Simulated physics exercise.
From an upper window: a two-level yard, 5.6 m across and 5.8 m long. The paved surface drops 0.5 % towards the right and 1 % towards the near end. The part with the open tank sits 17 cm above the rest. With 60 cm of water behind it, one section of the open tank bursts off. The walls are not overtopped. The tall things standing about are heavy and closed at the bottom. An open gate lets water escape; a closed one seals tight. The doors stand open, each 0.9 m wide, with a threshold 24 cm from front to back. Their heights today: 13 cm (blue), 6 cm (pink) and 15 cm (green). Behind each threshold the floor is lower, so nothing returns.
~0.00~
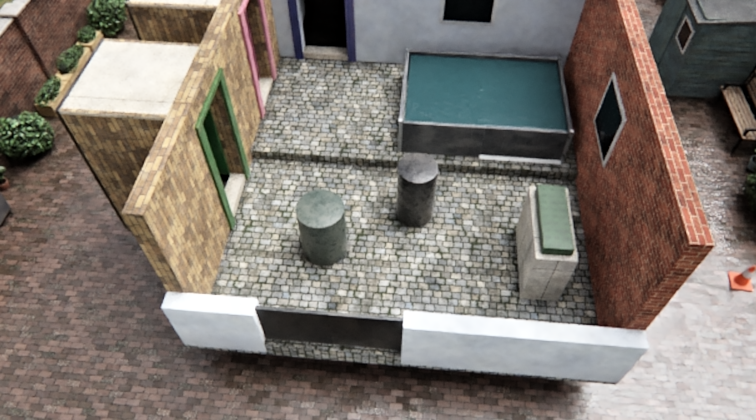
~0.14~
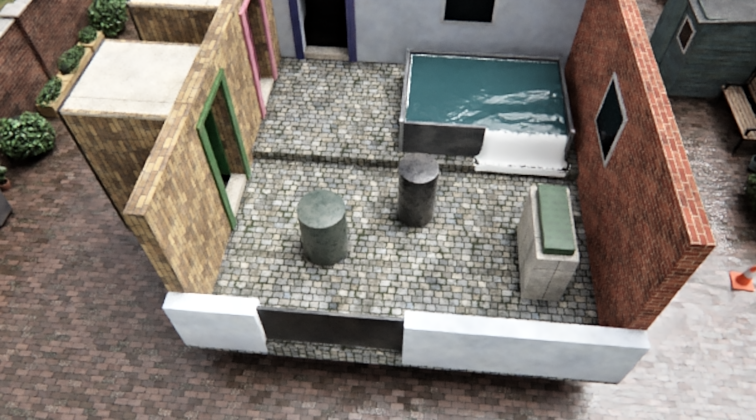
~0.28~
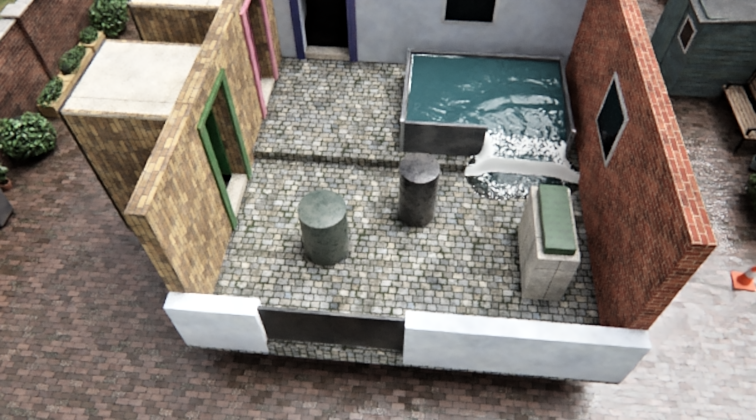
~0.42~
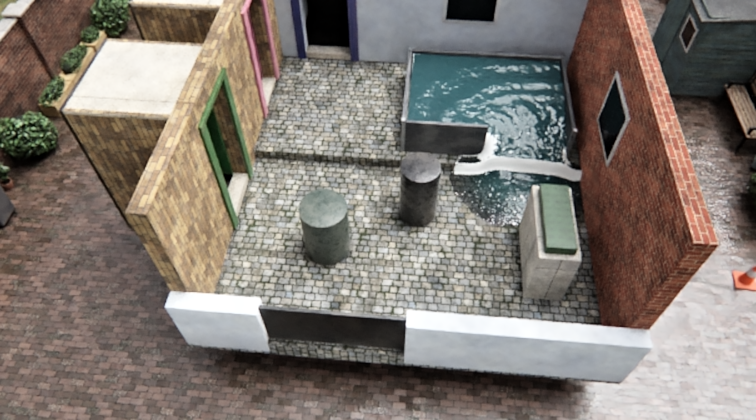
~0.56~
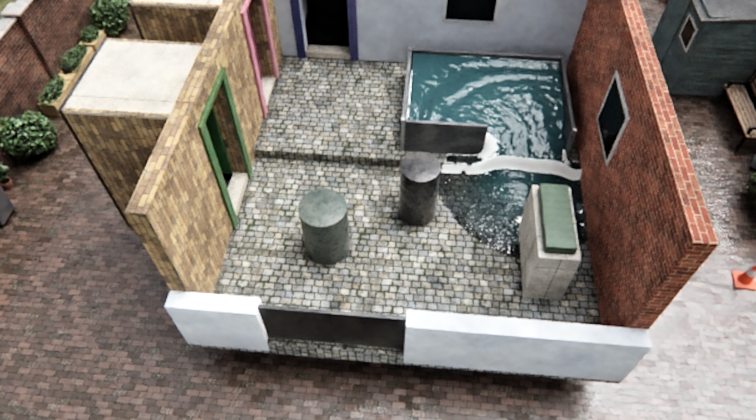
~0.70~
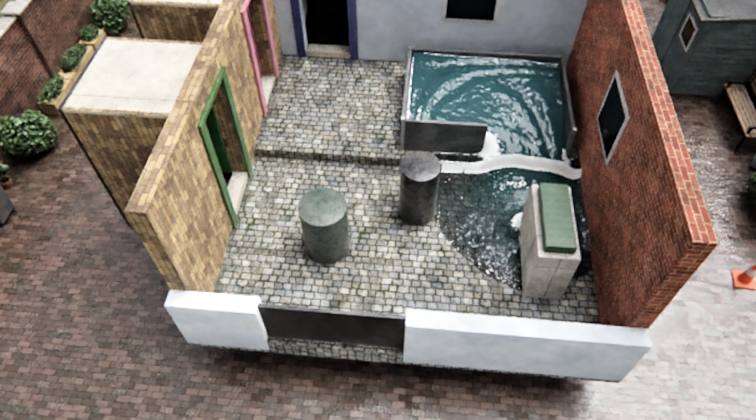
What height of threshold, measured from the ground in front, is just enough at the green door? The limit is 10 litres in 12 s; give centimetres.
About 17 cm.
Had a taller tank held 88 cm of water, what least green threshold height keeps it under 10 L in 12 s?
About 24 cm.
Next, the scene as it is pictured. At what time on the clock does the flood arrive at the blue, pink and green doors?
Blue 8.0 s, pink 6.5 s, green 3.6 s.
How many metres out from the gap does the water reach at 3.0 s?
Roughly 5.8 m.
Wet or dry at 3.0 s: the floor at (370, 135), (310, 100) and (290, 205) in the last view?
In turn: Still dry, still dry, dry.
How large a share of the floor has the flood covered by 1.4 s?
Some 30 per cent of it.
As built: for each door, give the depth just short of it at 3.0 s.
In cm: Blue 0, pink 0, green 0.
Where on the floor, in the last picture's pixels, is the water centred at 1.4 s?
At about (497, 148).
After 1.4 s water covers 30 % of the floor, deepest (56 cm) near (573, 217); it has not reached the green door.
After 3.0 s water covers 45 % of the floor, deepest (43 cm) near (606, 355); it has not reached the green door.
After 12.0 s water covers 80 % of the floor, deepest (22 cm) near (558, 190); 14 cm at the green door, 22 litres in over its 15 cm threshold.
At the green door as built, the water arrived by 3.7 s and peaked near 22 cm at 8.2 s.
With a threshold of 15.5 cm, 19 litres would have come in within the 12 s; with 21 cm, 1 litre. So under 10 litres takes about 17 cm.
